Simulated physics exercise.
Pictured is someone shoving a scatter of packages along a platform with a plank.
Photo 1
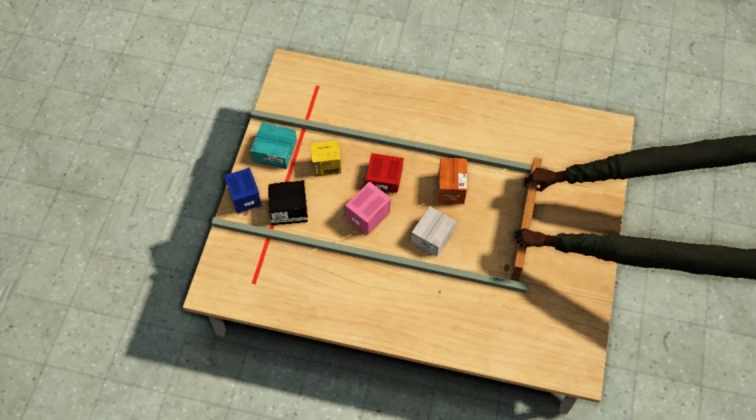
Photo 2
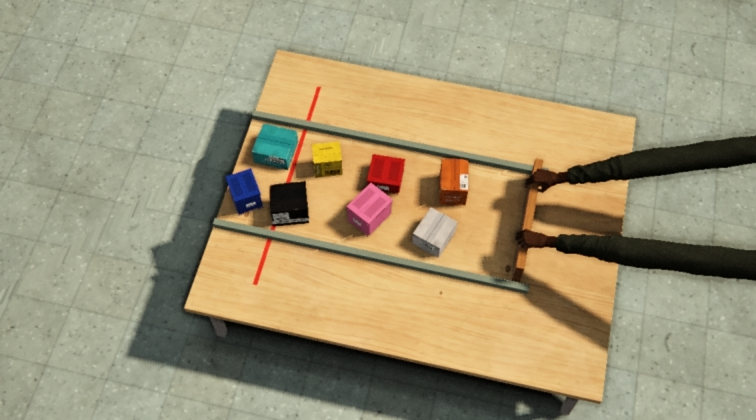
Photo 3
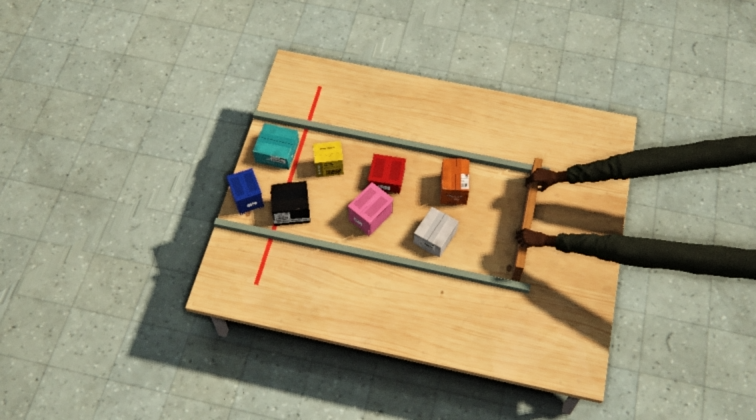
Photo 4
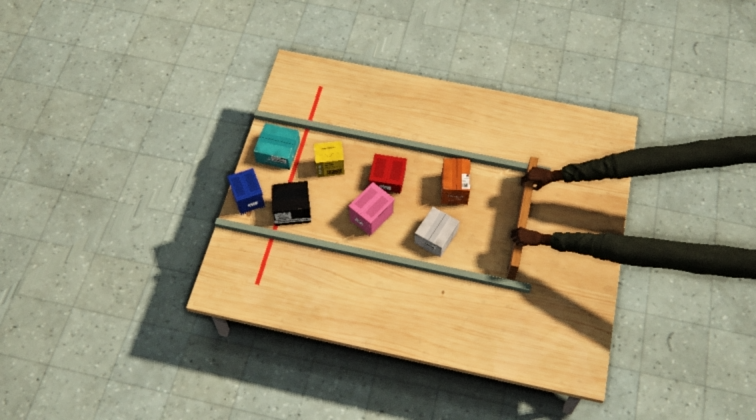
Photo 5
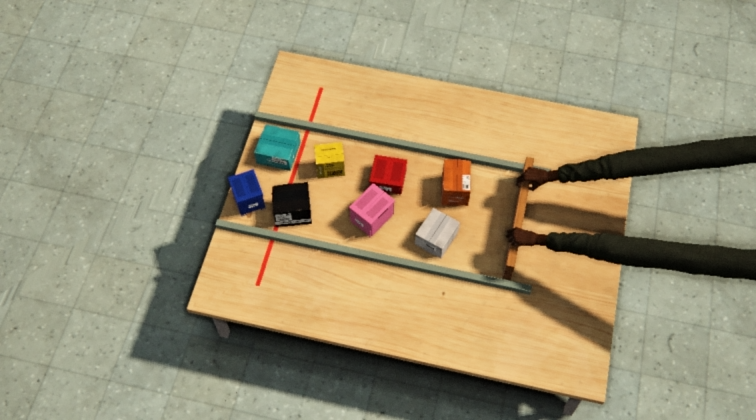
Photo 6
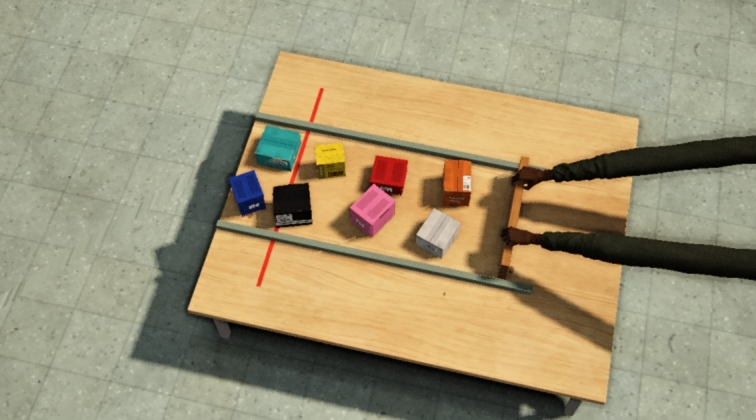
On a light wooden table over a grey tiled floor, seen from above at a slant, two grey rails run lengthwise and a red line crosses near the left end. Between them sit eight boxes: turquoise, blue and black at left, yellow, red and pink midway, orange and white at right. Two dark-sleeved arms slide a wooden plank slightly left, not touching the boxes, as the view barely shifts.
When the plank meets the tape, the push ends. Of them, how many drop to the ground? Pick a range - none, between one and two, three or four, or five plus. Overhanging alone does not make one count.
Range: Three or four.
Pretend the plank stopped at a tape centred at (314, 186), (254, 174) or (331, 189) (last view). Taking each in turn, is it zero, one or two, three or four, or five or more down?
Result per tape, in order - one to two / five or over / one to two.
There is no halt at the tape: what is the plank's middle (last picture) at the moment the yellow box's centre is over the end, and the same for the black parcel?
Middle: Roughly (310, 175); roughly (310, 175).
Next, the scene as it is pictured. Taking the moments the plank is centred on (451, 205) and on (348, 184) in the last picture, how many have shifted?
By then 2, and 8.
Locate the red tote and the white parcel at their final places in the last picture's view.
Okay, so first (257, 149), and next (268, 203).
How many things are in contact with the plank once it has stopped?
It ends up touching 2.
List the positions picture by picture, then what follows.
Blue tote (243, 191); turquoise parcel (274, 146); black parcel (288, 203); plank (526, 219); tape (288, 179), in the first frame.
Turquoise parcel (275, 147); yellow box (327, 160), in the second frame.
Black parcel (290, 203); plank (527, 219), in the third frame.
Blue tote (247, 192); white parcel (437, 232), in the fourth frame.
Turquoise parcel (278, 147); red tote (388, 175), in the fifth frame.
Blue tote (248, 194); turquoise parcel (278, 148); black parcel (292, 205); plank (513, 218); tape (292, 181), in the sixth frame.
Early on, none off yet; blue tote at rest near (248, 194); turquoise parcel at rest near (278, 148); black parcel at rest near (292, 205).
A while later, none off yet; blue tote leaning well over near (216, 182); turquoise parcel travelled about its own width near (238, 141); black parcel travelled about its own width near (250, 195).
Finally, the number that fall off is three or four; lost, yellow box, black parcel, turquoise parcel and blue tote.
